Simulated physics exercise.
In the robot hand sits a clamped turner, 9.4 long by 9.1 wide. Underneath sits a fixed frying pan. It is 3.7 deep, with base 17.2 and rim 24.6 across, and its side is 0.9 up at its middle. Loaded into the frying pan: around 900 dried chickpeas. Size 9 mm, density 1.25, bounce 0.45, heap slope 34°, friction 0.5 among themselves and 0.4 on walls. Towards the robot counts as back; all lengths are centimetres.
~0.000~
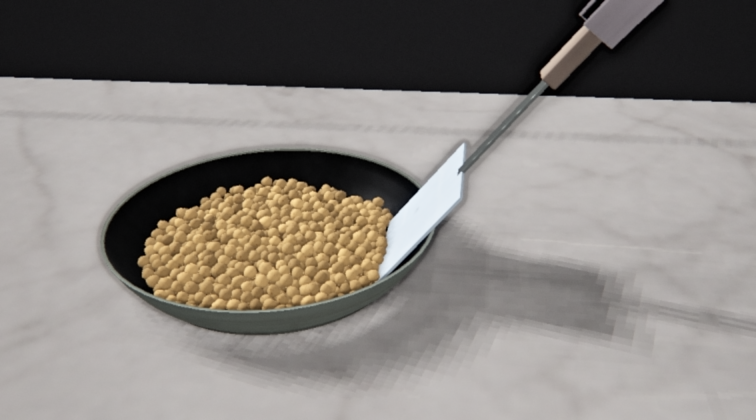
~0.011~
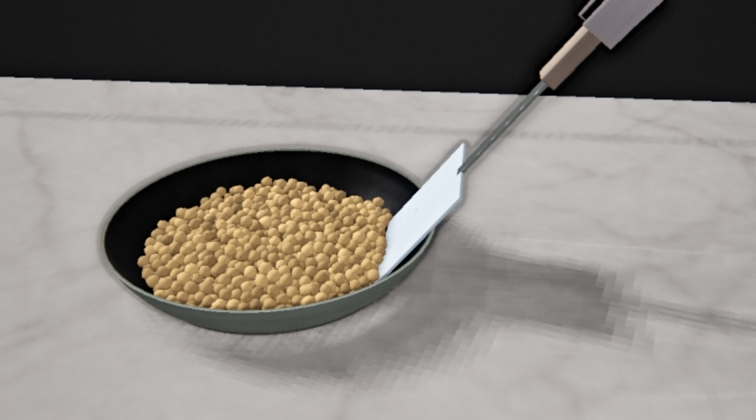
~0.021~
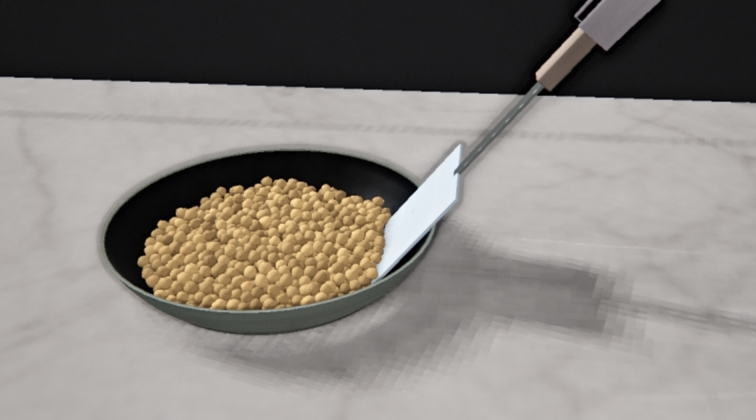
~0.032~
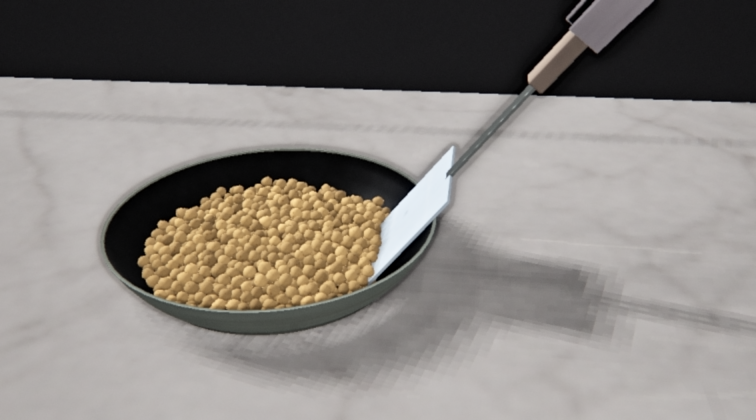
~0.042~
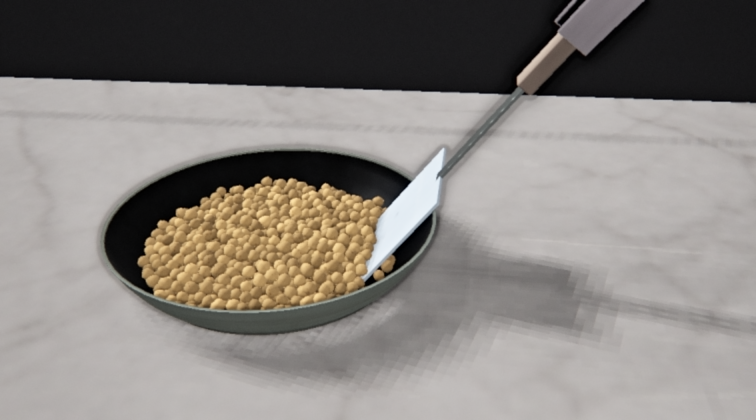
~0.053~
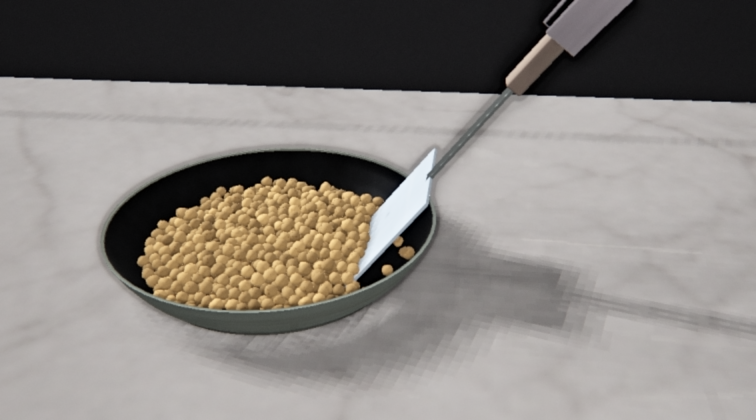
At the start, a spatula held by a gripper rests its pale blade at the right side of a dark pan filled with tan chickpeas on a marbled surface. The blade then slides slowly a short way left into the chickpeas, and a few appear to its right while the pan stays still.
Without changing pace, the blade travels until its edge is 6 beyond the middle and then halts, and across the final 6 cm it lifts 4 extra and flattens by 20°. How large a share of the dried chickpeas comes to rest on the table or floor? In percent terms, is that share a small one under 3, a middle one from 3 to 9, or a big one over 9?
A middle one.
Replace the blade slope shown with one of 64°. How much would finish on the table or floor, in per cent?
Some 5 in a hundred.
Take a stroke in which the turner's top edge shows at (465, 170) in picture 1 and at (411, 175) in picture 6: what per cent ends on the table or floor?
20 per cent.
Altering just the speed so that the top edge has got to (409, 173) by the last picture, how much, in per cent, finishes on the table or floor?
25 %.
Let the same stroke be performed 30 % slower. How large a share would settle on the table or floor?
The share on the table or floor would be about 0 percent.
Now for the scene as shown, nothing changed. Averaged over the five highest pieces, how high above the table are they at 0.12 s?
Roughly 6 cm above the table.
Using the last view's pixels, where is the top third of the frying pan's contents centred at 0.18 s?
(227, 220).
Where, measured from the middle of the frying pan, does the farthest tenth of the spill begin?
I reckon it's some 35 centimetres.
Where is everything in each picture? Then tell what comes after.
The first frame shows turner top edge at (463, 169), sloping 52°; upper third of the load around (276, 236), from x 145 to 390, top at y 180; 900 in the frying pan.
The second frame shows turner top edge at (463, 169), sloping 52°; upper third of the load around (276, 236), from x 145 to 390, top at y 180.
The third frame shows turner top edge at (459, 170), sloping 52°; upper third of the load around (276, 236), from x 145 to 390, top at y 180.
The fourth frame shows turner top edge at (452, 172), sloping 52°; upper third of the load around (282, 235), from x 145 to 390, top at y 180.
The fifth frame shows turner top edge at (442, 174), sloping 52°; upper third of the load around (286, 234), from x 145 to 390, top at y 180.
The sixth frame shows turner top edge at (432, 174), sloping 52°; upper third of the load around (289, 233), from x 145 to 410, top at y 180; 900 in the frying pan.
By 0.12 s, sloping 52°, highest piece 10 above the table; 899 in the frying pan, 1 on the blade or in flight.
By 0.18 s, sloping 44°, highest piece 13 above the table; 898 in the frying pan, 2 on the blade or in flight.
By 0.41 s, sloping 32°, highest piece 5 above the table; 847 in the frying pan, 50 on the table or floor, 3 on the blade or in flight.
By 1.46 s, sloping 32°, highest piece 5 above the table; 846 in the frying pan, 54 on the table or floor.
Final count, 846 in the frying pan, 54 on the table or floor. That is 6 % on the table or floor.
